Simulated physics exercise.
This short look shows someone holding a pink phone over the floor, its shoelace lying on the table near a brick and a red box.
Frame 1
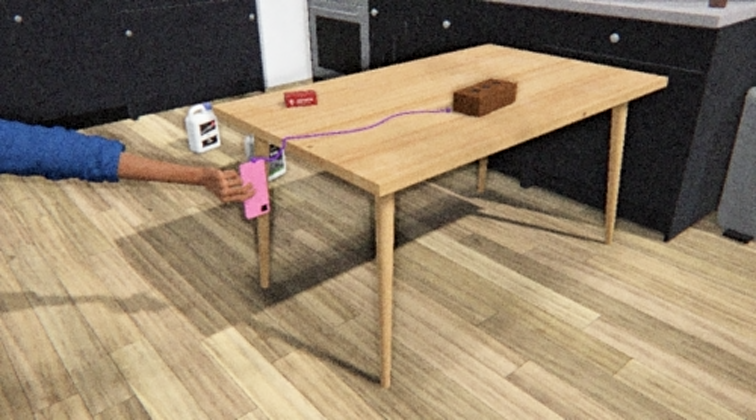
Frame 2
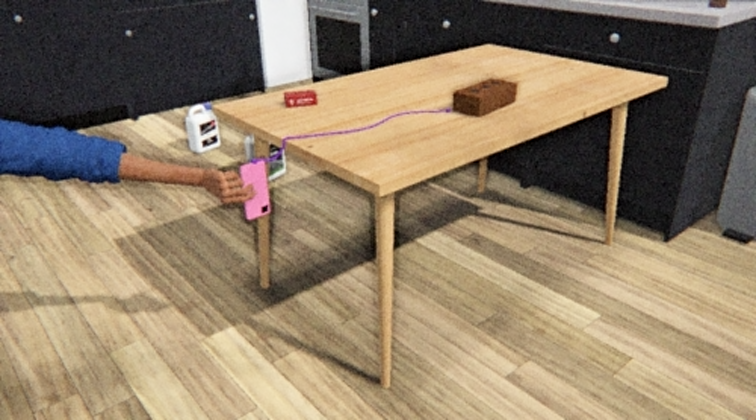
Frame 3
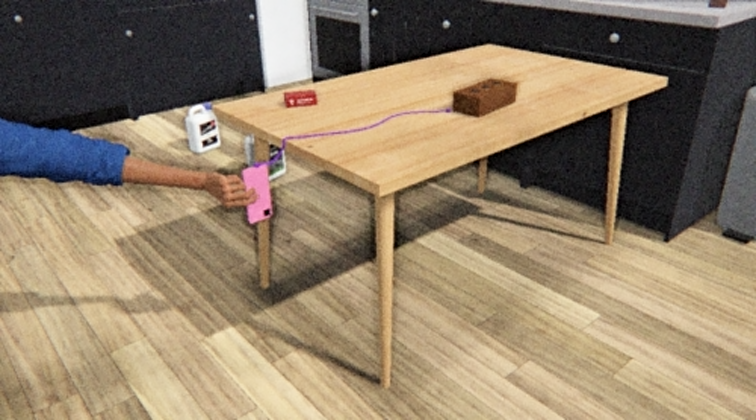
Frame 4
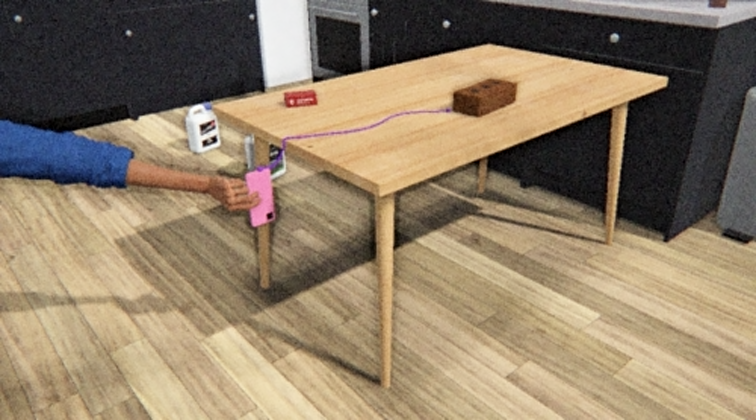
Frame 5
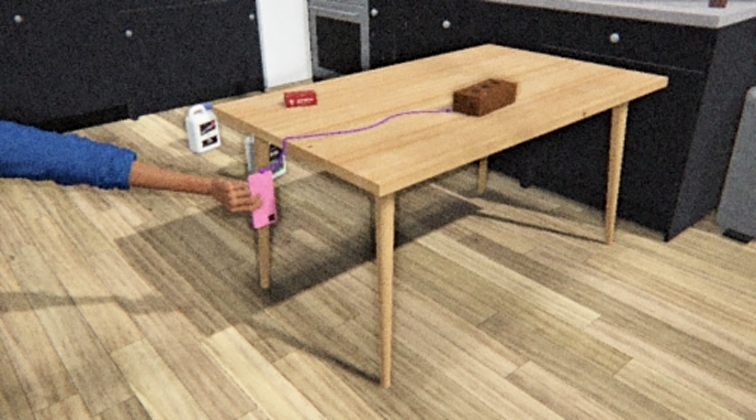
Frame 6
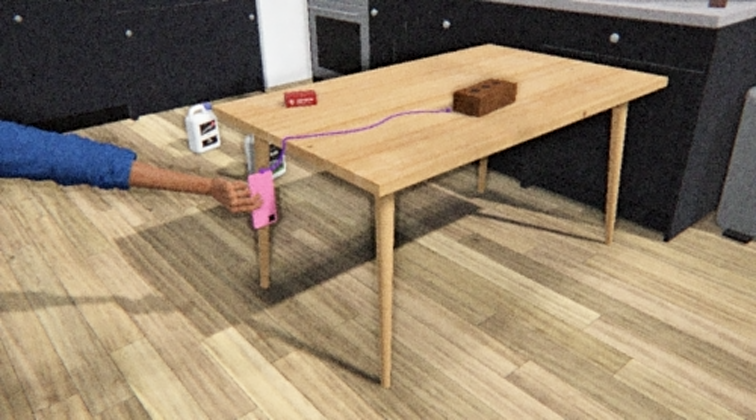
In a kitchen with a wooden floor, a hand in a blue sleeve holds a pink phone beside the left end of a wooden table, where a purple shoelace runs across the top to a brick, near a red box. The hand and phone shift very slightly down and right, while the brick and box stay still.
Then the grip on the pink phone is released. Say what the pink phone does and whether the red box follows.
By the end the pink phone has stayed suspended, and the red box has held its position.
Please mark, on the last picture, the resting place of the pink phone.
Near (305, 221).
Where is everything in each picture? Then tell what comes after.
The first frame shows pink phone (255, 189); brick (486, 87); red box (300, 93).
The second frame shows pink phone (255, 190).
The third frame shows pink phone (258, 194).
The fourth frame shows pink phone (260, 197); shoelace through (400, 115) (361, 130).
The fifth frame shows pink phone (263, 199); shoelace through (400, 115) (361, 130).
The sixth frame shows pink phone (263, 199); brick (486, 87); red box (300, 93); shoelace tied to the brick, with little slack.
Then, 0.76 s later than the last view, phone above the floor near (303, 215); brick as before; box as before.
Then, 1.70 s later than the last view, phone above the floor near (305, 220); brick as before; box as before.
Finally, phone above the floor near (305, 221); brick as before; box as before. The pink phone hangs in the air and the red box remains where it stands.
